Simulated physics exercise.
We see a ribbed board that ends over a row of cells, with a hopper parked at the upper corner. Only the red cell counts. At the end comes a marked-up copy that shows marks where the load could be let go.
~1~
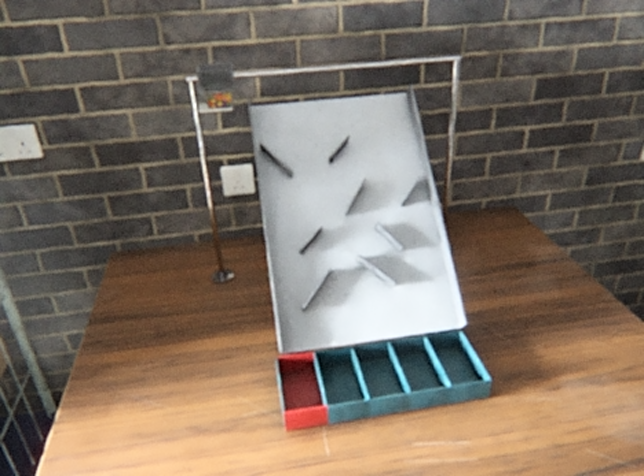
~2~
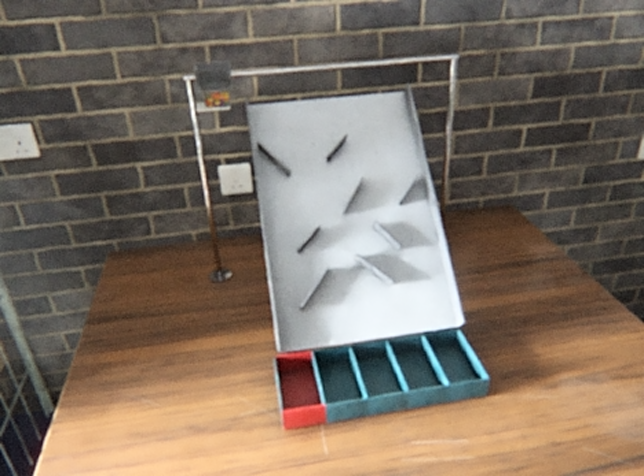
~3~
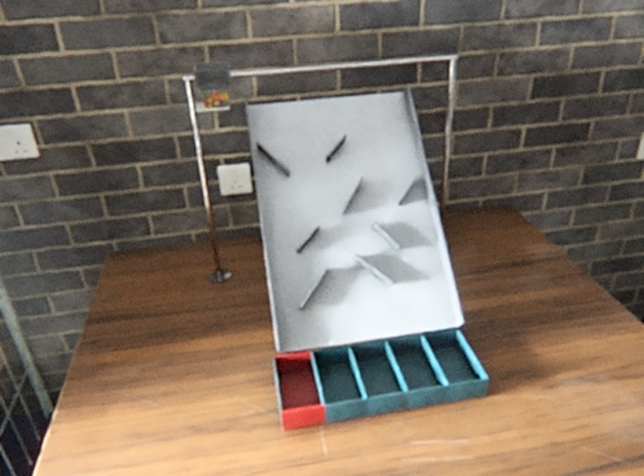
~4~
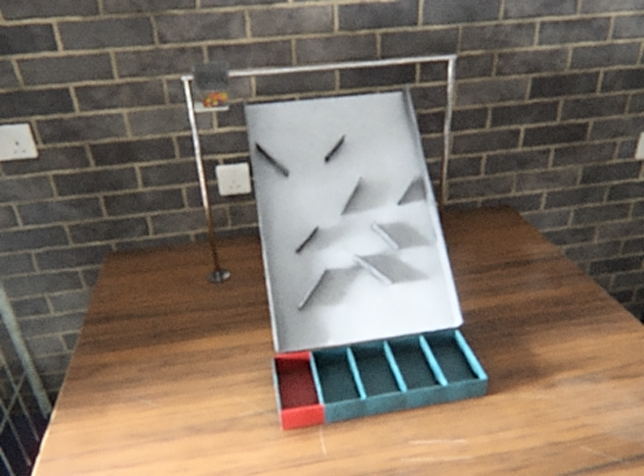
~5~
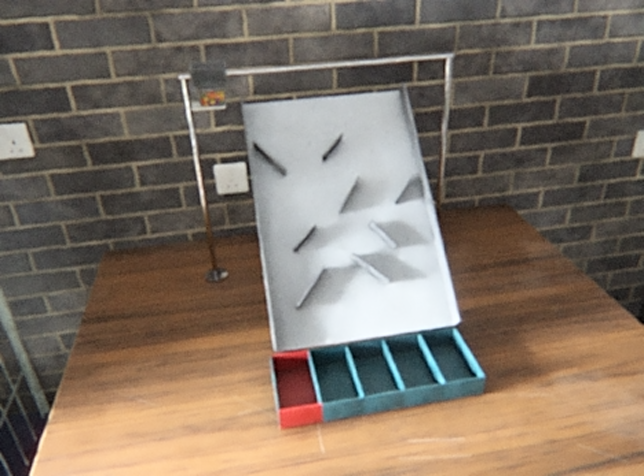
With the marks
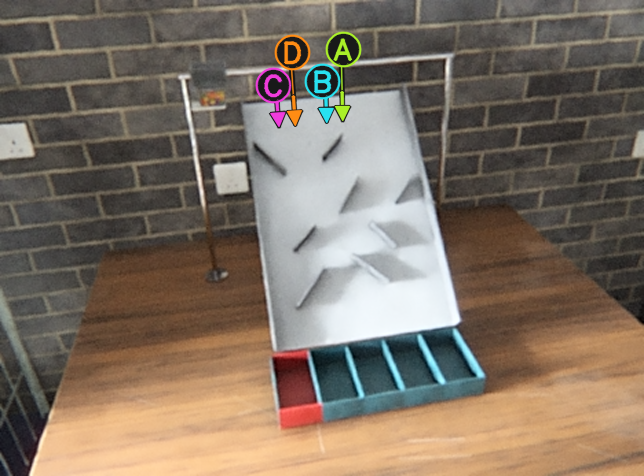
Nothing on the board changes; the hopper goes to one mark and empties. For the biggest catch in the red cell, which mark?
I would pick mark B.
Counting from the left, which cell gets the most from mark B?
The first from the left.
On the marked copy, mark A meets the board at (342, 115); mark B meets the board at (326, 117); mark C meets the board at (278, 121); mark D meets the board at (295, 120).
With A, close to a third in the red cell, close to a third in other cells, close to a quarter outside the box.
With B, close to two thirds in the red cell, a small share in other cells, close to a quarter outside the box.
With C, a small share in the red cell, close to half in other cells, close to a quarter outside the box.
With D, close to a quarter in the red cell, close to a quarter in other cells, close to half outside the box.
